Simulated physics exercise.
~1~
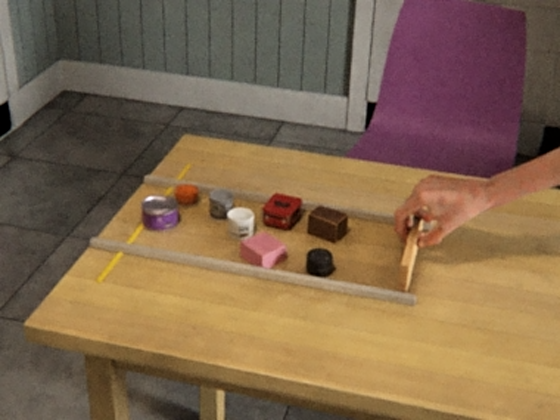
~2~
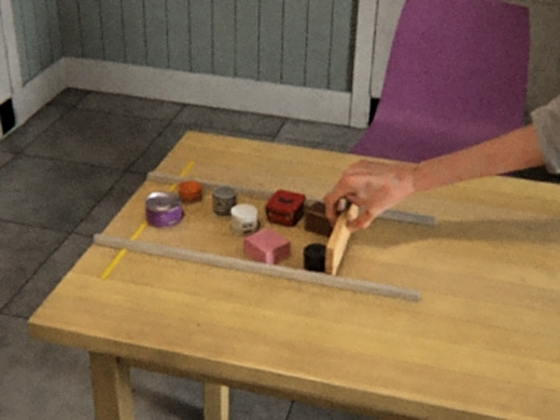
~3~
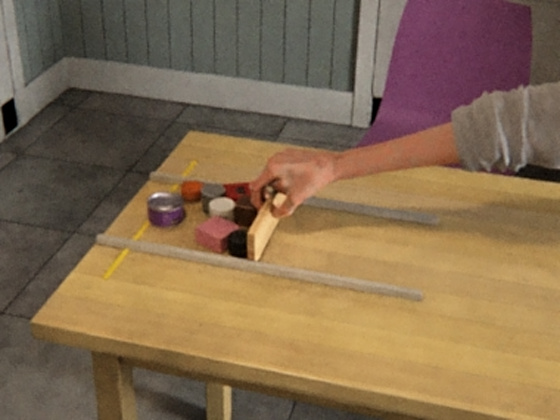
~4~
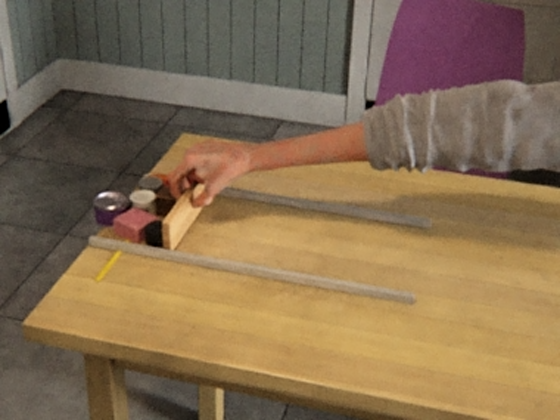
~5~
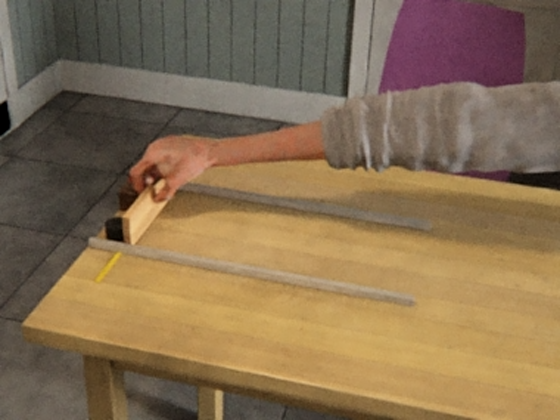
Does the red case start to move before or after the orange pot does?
The red case starts to move before the orange pot, which is still in its place when the case is already being pushed left.
